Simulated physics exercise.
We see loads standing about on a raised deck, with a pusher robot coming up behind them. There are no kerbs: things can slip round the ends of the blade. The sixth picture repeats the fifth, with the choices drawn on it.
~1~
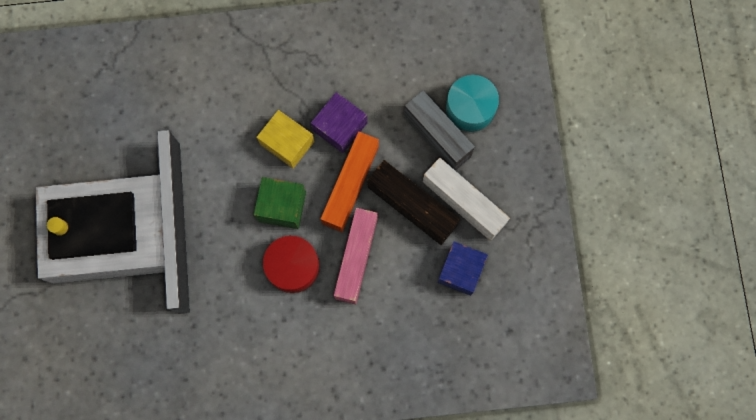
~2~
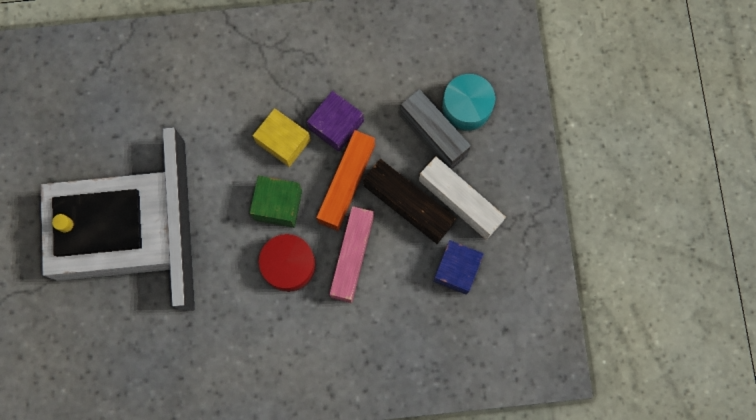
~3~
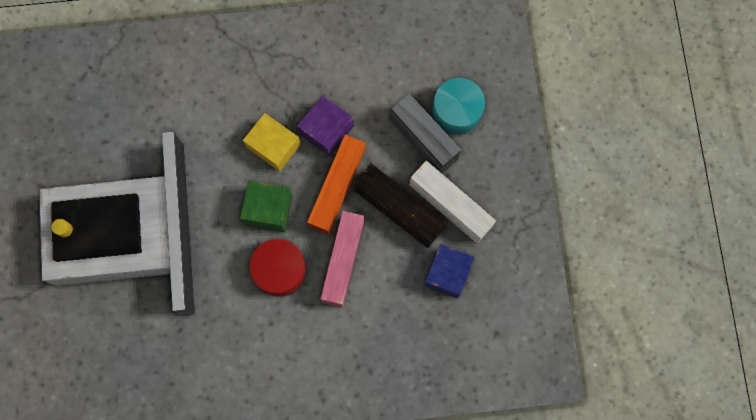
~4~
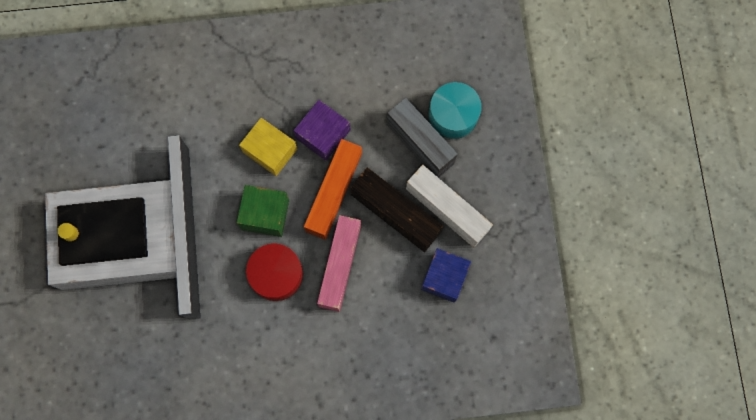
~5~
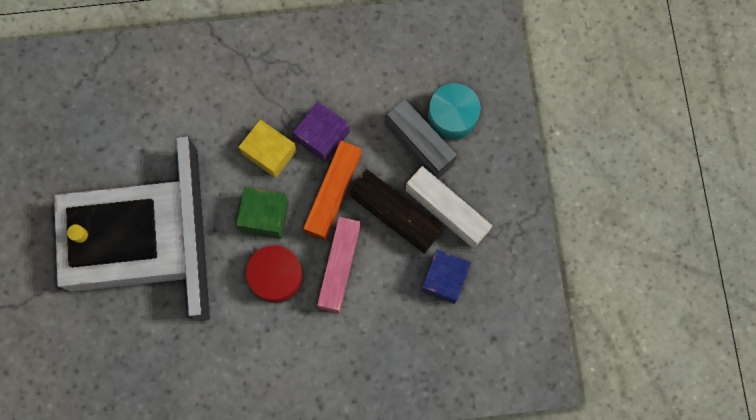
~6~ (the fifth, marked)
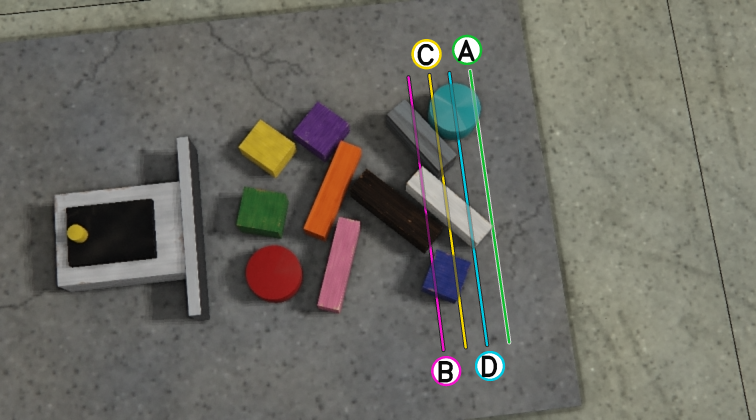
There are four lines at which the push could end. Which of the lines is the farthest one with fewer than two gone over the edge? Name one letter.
The farthest such stop is C.
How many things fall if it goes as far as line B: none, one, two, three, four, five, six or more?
In all, none.
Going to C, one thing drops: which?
The white bar.
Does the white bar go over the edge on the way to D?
Yes.
On the marked copy, A at (489, 202); B at (425, 209); C at (447, 207); D at (468, 205).
With C. Early on, robot (212, 222); purple crate (334, 122); black bar (401, 212).
Further on, robot (305, 211); white bar (488, 205); blue crate (492, 278).
At the end, robot (376, 204); white bar over the edge; blue crate (553, 269); one fallen.
As for the rest, A drops four; B is within the limit but short; D drops three.
